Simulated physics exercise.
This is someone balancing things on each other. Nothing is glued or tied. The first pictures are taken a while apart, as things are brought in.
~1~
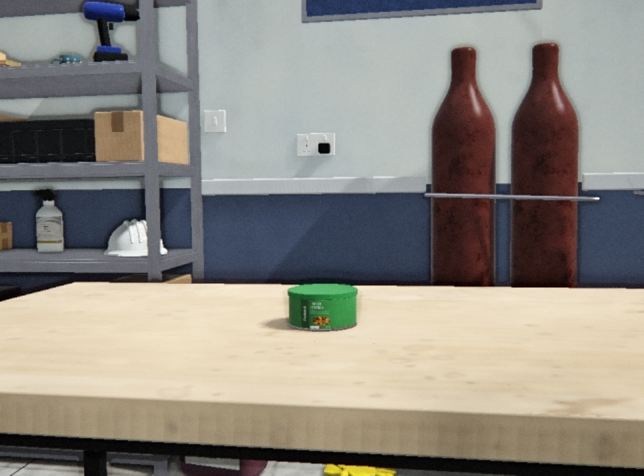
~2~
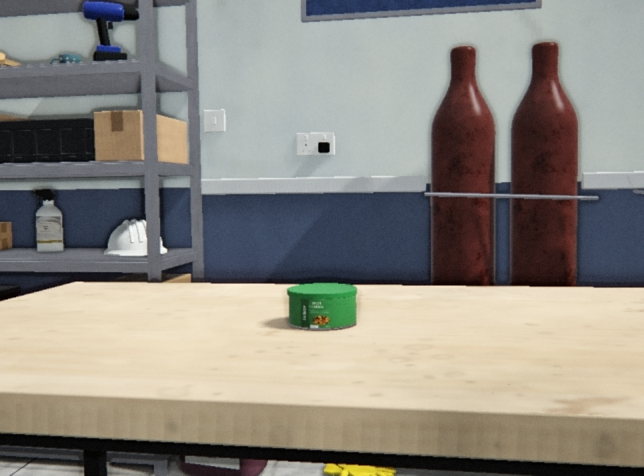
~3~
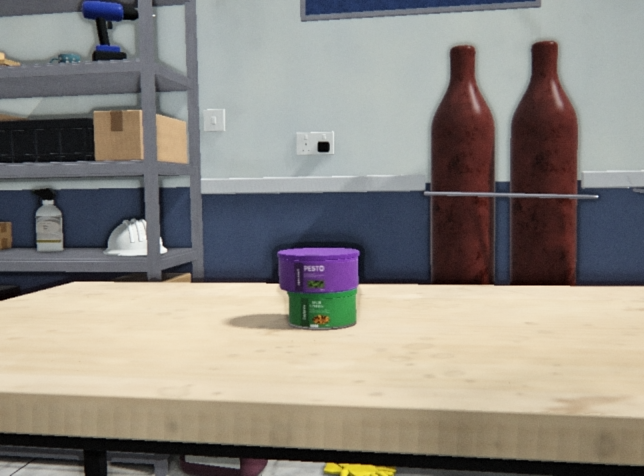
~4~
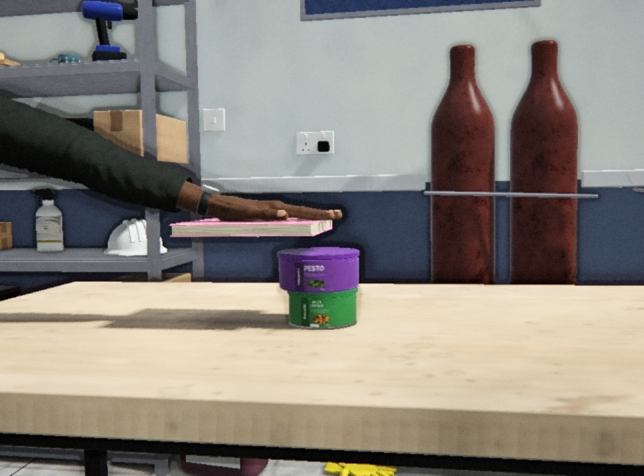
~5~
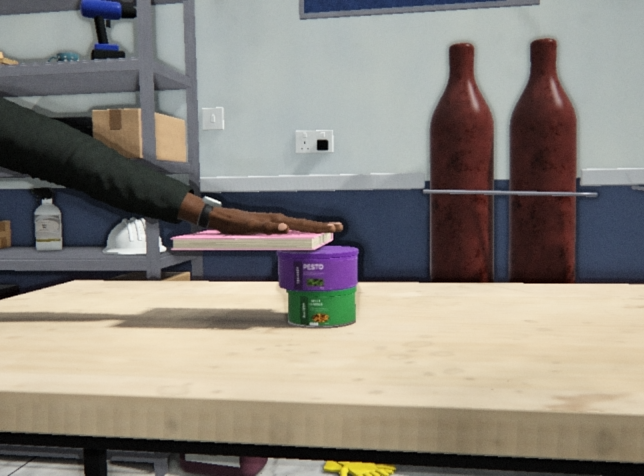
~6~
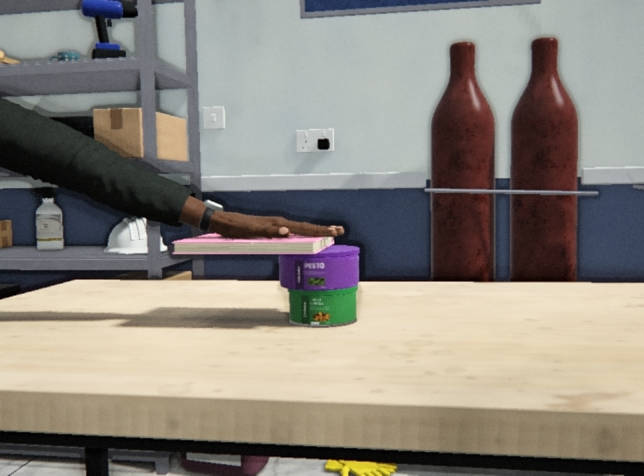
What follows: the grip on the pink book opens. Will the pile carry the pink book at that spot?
It gives way.
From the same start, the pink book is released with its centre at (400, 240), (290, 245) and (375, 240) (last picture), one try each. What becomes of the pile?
First, it gives way; second, it keeps its balance; third, it loses its balance.
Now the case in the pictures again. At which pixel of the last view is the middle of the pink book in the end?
Around (259, 265).
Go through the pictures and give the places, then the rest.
In the first frame, the last thing is not in view yet; green tub (323, 307).
In the second frame, the last thing is not in view yet; green tub (322, 306).
In the third frame, the last thing is not in view yet; green tub (322, 305).
The fourth frame shows coming down; pink book (255, 227); green tub (323, 305).
The fifth frame shows coming down; pink book (257, 239); green tub (322, 304).
The sixth frame shows in place under the hand; pink book (258, 243); green tub (323, 303).
Then, 0.20 s after the last picture, pink book tipped 35° from how it was near (258, 258).
Then, 0.30 s after the last picture, pink book now fallen.
Then, 0.60 s after the last picture, nothing new.
At rest, fallen, pink book; the other 2 in place. Seen from the same camera at the end, pink book near (259, 265). The pile loses its balance.
